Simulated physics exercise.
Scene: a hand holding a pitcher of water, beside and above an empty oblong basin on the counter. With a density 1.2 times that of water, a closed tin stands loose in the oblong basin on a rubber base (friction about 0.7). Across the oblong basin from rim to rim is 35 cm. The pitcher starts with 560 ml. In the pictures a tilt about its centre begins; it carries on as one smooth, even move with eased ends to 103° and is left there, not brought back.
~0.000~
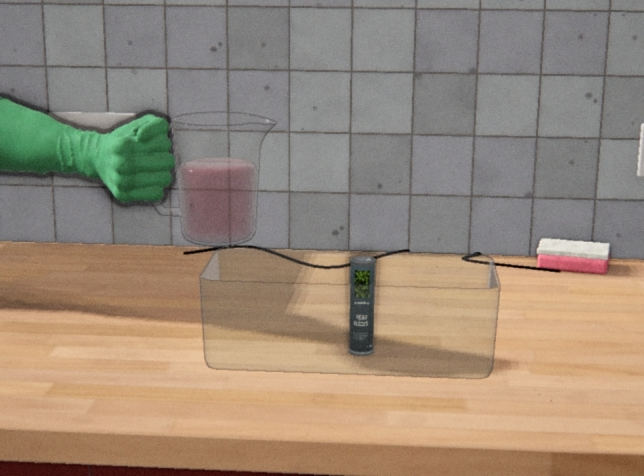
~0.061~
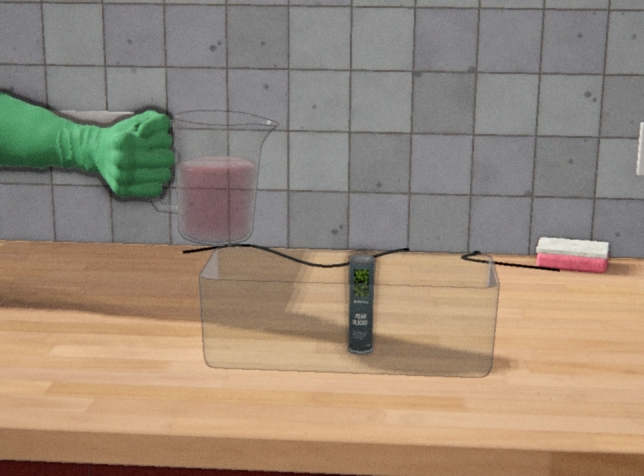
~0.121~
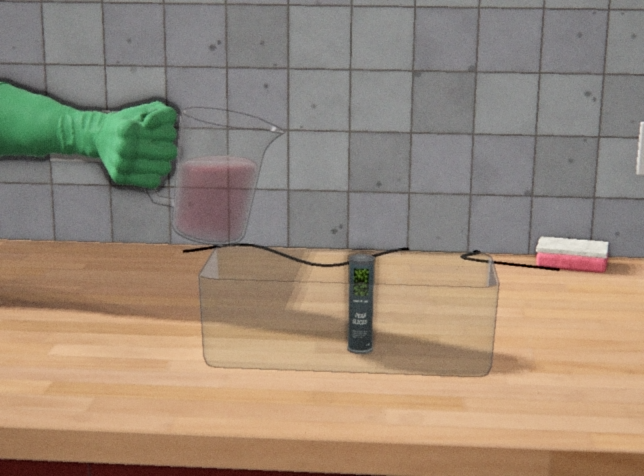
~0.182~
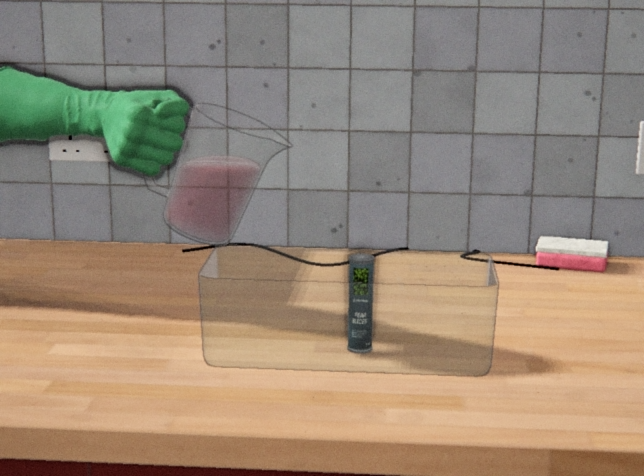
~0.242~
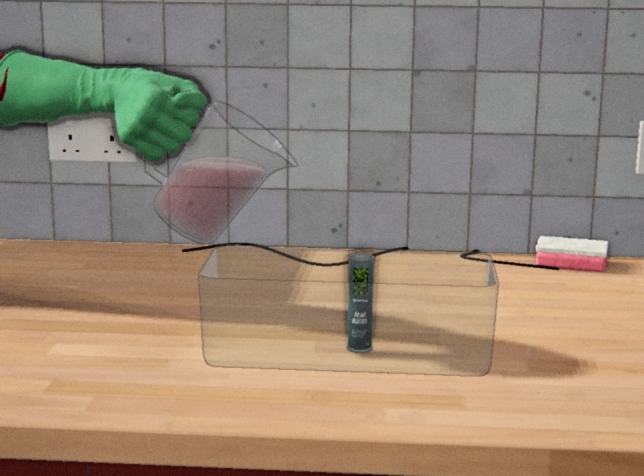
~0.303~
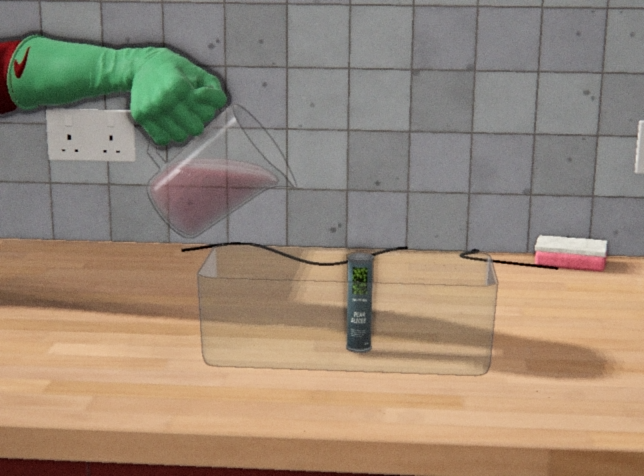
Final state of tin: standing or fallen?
It is going to cope.
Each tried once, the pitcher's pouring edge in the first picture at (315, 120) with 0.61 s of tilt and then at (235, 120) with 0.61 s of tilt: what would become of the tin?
First it tips over; then it stays on its base.
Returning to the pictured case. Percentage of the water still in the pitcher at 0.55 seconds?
Close to 66 percent of the liquid remains at that time.
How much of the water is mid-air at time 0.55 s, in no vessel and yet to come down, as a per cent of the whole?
16 %.
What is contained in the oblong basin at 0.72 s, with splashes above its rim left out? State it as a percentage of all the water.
Around 68 per cent of the whole.
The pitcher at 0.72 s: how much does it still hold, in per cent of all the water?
Around 22 in a hundred.
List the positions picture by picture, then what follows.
It leans 0°; its right rim is at (278, 122); the water meets the walls at (180, 162) and (257, 164); the oblong basin's rim runs from (209, 264) to (496, 273); the tin's top is at (363, 264), in the first picture.
It leans 3°; its right rim is at (279, 123); the water meets the walls at (181, 162) and (257, 164), in the second picture.
It leans 10°; its right rim is at (286, 131); the water meets the walls at (181, 162) and (259, 163), in the third picture.
It leans 21°; its right rim is at (293, 145); the water meets the walls at (181, 165) and (262, 165), in the fourth picture.
It leans 35°; its right rim is at (299, 165); the water meets the walls at (171, 172) and (269, 168), in the fifth picture.
It leans 51°; its right rim is at (298, 187); the water meets the walls at (154, 174) and (278, 175), in the sixth picture.
Then, 0.55 s in, the tilt is 100° and 66 per cent is still to pour; the tin stands where it began.
Then, 0.72 s in, the tilt is 103° and 21 per cent is still to pour; the tin stands where it began.
Then, 0.91 s in, the tilt is 103° and 5 per cent is still to pour; the tin stands where it began.
Then, 1.11 s in, the tilt is 103° and 1 per cent is still to pour; the tin stands where it began.
Finally, the tin stands where it began.
